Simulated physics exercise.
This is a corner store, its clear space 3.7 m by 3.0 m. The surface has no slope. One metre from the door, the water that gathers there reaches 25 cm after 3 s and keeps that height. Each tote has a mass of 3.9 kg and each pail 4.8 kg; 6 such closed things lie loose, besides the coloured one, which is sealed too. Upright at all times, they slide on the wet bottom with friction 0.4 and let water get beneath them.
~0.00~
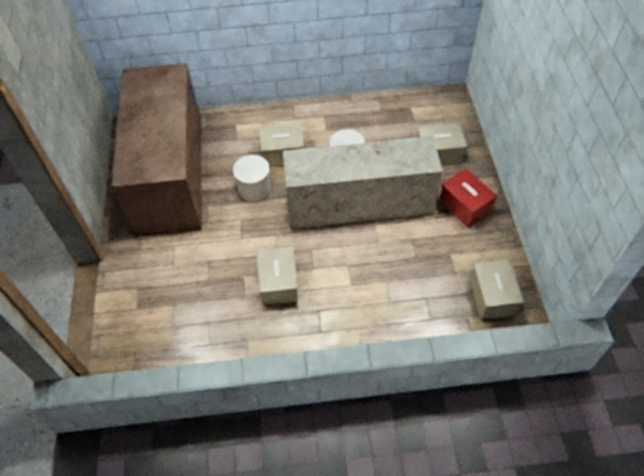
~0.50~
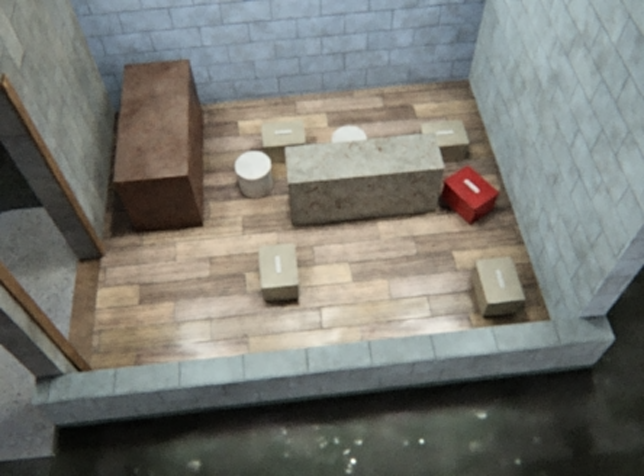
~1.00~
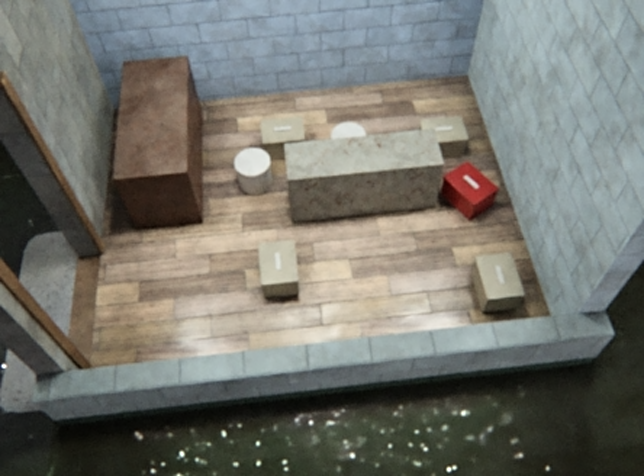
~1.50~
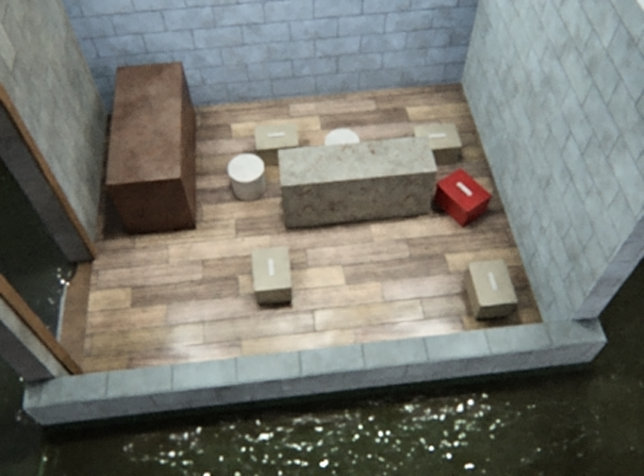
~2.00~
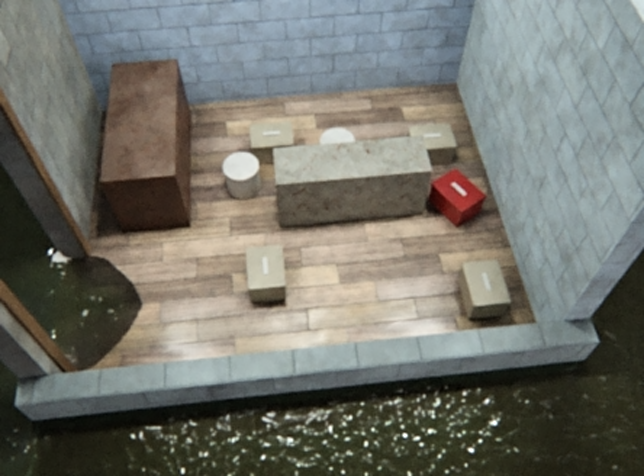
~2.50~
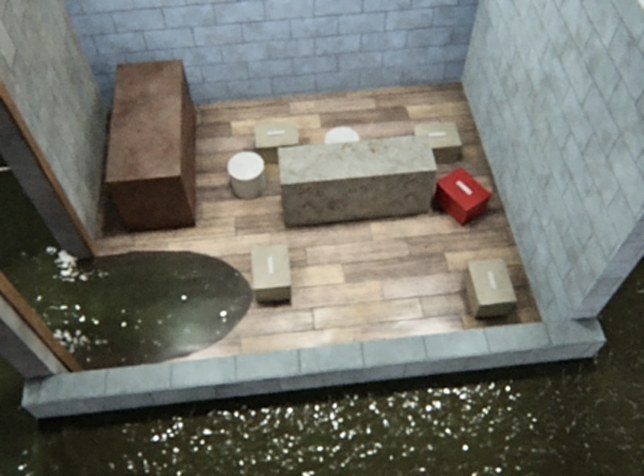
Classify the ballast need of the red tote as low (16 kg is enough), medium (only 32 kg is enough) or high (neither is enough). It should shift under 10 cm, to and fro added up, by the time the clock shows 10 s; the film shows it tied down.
High.
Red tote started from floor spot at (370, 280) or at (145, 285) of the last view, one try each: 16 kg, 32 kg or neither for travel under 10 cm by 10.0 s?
Result, try 1: Heavy passes, light fails; try 2: Both fail.
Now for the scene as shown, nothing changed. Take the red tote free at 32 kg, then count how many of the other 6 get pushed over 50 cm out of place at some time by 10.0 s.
Tally: 5.
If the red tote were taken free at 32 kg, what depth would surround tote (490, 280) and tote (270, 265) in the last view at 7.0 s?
About 20 and 19 cm.
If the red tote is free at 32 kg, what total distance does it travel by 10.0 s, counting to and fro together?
I'd say close to 80 cm in total.
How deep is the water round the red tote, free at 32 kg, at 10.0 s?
Something like 14 centimetres.
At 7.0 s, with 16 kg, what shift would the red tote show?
About 100 cm off its spot.
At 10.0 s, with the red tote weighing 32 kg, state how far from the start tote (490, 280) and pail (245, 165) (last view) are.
Net displacement, in order: 120 cm; 40 cm.
After 3.5 s the red tote would be 0 cm from its start with 16 kg and 0 cm from its start with 32 kg; 0 cm of water round it then.
After 4.5 s the red tote would be 0 cm from its start with 16 kg and 0 cm from its start with 32 kg; 3 cm of water round it then.
After 7.0 s the red tote would be 106 cm from its start with 16 kg and 21 cm from its start with 32 kg; 11 cm of water round it then.
After 10.0 s the red tote would be 206 cm from its start with 16 kg and 82 cm from its start with 32 kg; 14 cm of water round it then.
